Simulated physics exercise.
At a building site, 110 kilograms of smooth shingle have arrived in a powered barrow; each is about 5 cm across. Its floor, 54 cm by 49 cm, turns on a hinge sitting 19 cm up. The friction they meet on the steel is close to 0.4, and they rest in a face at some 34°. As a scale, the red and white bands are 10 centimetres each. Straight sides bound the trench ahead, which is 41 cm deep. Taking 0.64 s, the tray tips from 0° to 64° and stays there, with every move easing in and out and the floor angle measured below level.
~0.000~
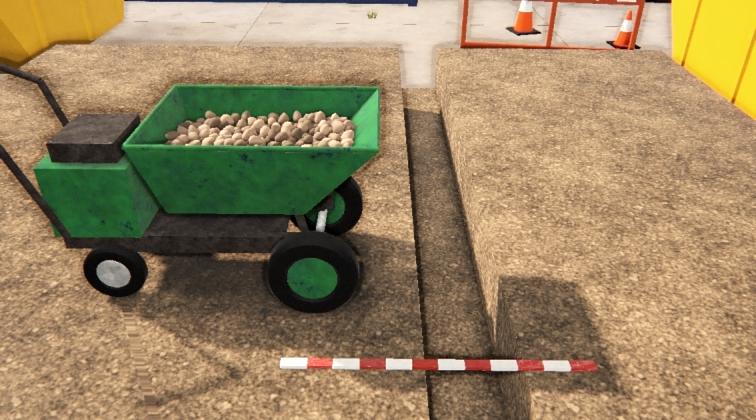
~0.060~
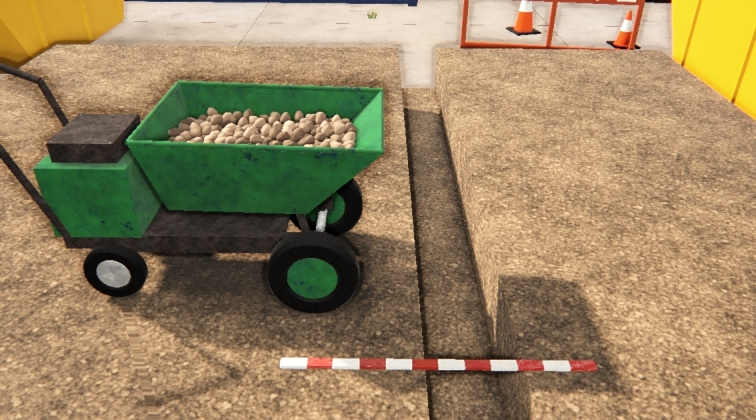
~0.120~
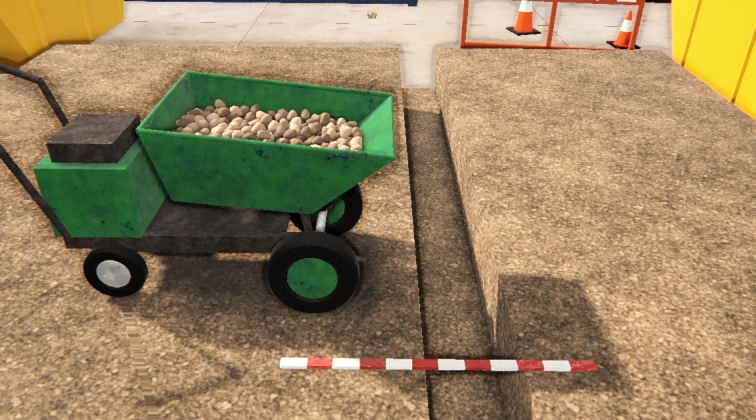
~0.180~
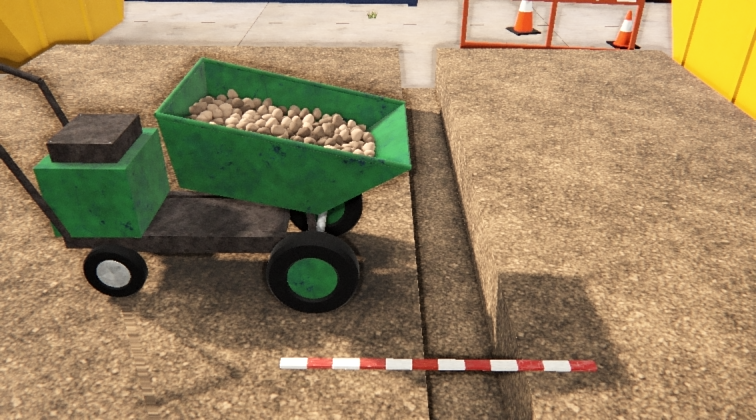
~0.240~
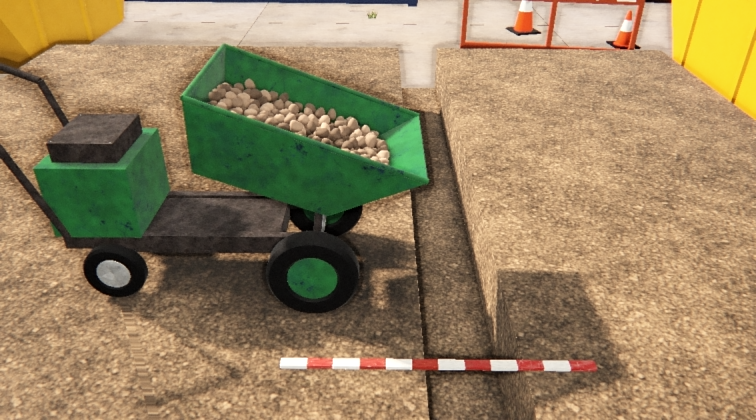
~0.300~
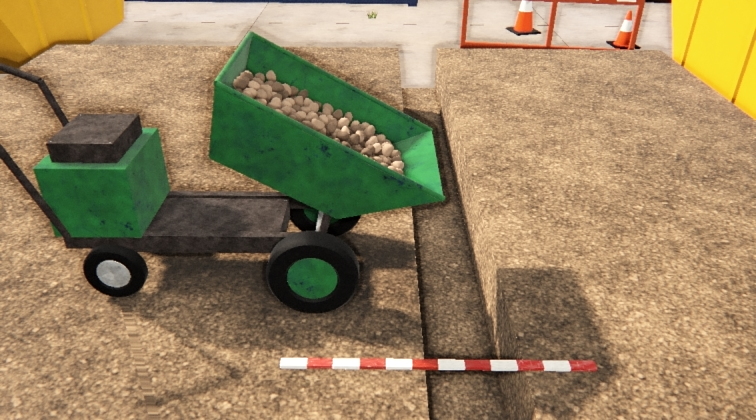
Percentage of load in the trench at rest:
37 %.
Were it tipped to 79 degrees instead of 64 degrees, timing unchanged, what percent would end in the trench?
Roughly 65%.
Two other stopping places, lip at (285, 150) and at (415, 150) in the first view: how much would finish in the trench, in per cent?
Close to 95 percent in the first case, 15 percent in the second.
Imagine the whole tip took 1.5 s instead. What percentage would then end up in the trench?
Estimate: About 55 %.
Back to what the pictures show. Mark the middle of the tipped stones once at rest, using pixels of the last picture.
Look at roughly (532, 268).
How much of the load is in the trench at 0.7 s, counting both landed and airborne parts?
Some 10 per cent.
After 0.5 s the floor is at 54°; 100 % in the tray; the foremost stones are at (436, 211).
After 0.7 s the floor is at 64°; 83 % in the tray, 12 % in the trench, 4 % past the trench; the foremost stones are at (517, 249).
After 1.1 s the floor is at 64°; 24 % in the tray, 18 % in the trench, 59 % past the trench; the foremost stones are at (672, 274).
After 3.0 s the floor is at 64°; 0 % in the tray, 37 % in the trench, 63 % past the trench; the foremost stones are past the picture's edge.
